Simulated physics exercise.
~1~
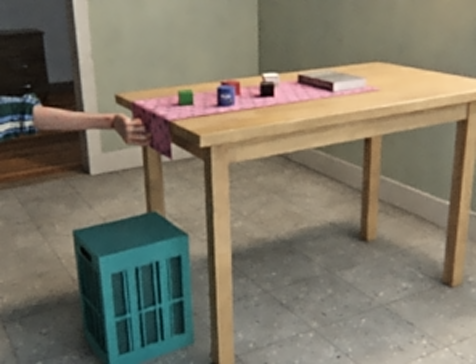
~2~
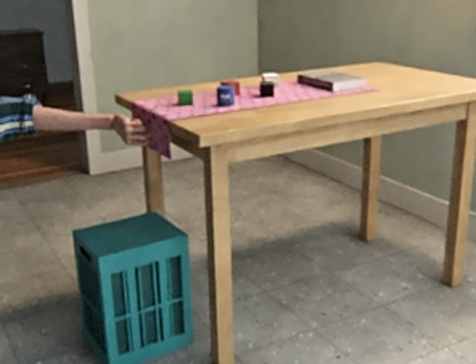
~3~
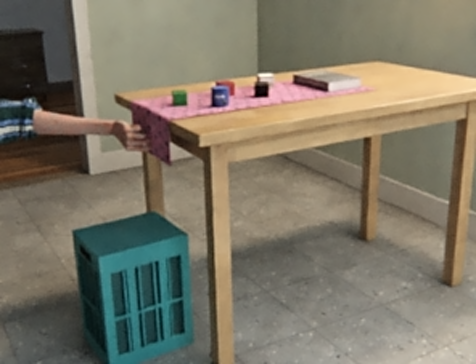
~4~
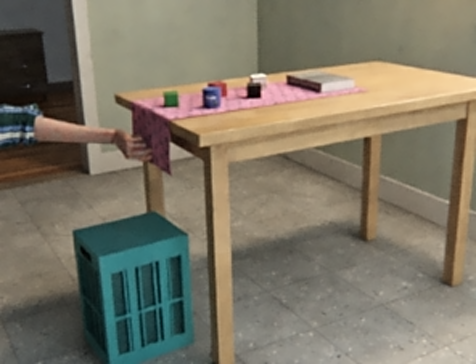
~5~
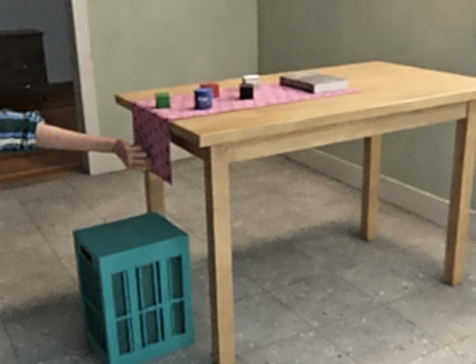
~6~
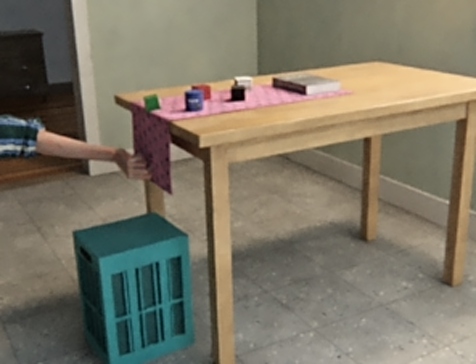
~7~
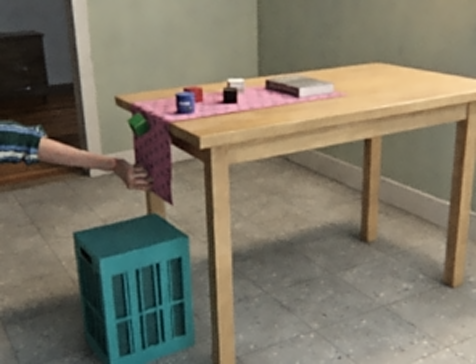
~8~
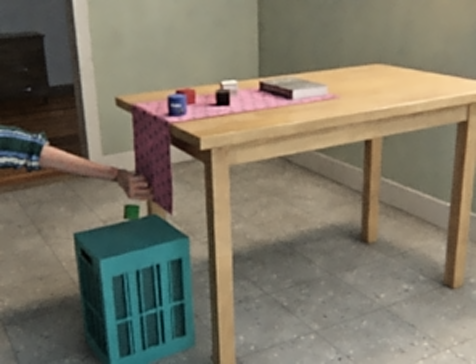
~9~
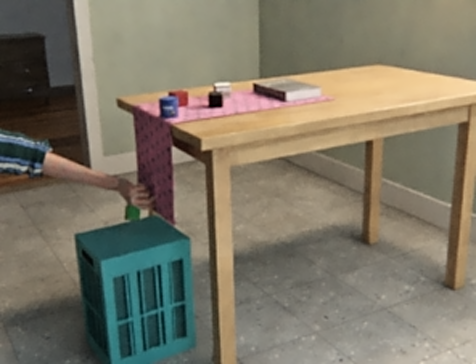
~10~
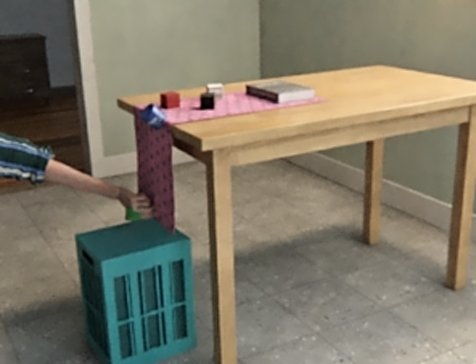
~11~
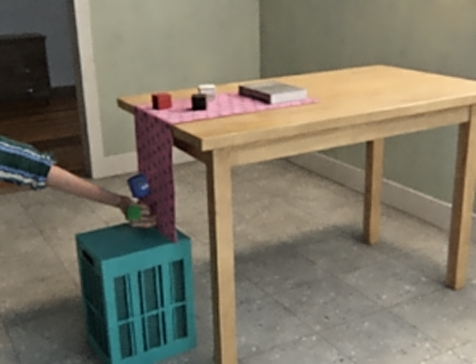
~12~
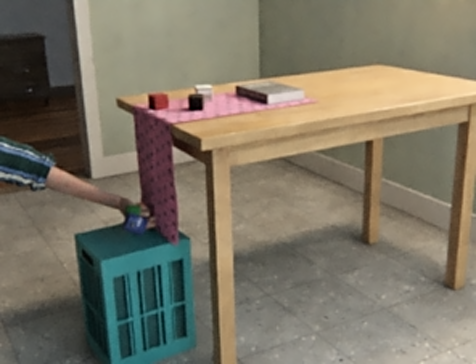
A hand slowly pulled a pink cloth leftward off a wooden table, carrying small blocks and a book along, until the green block and then the blue pot dropped over the edge, ending up by the hand just above the turquoise crate.
